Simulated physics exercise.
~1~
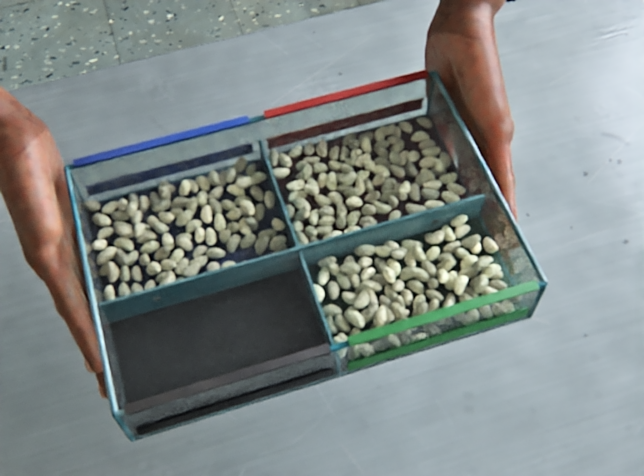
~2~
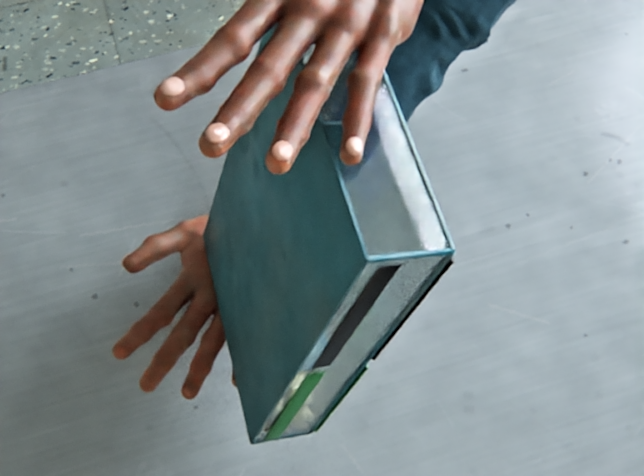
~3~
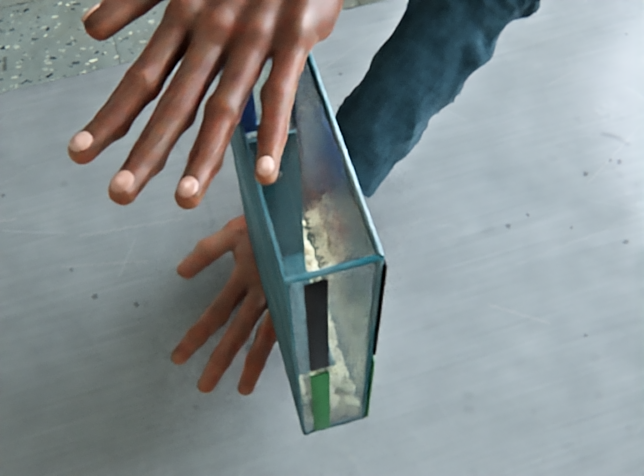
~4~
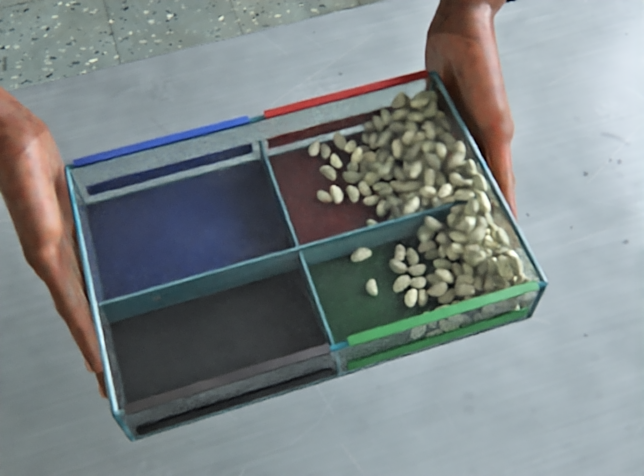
White beans in a clear four-part box sliding together as two hands tip it sideways and level it, ending in red and green.
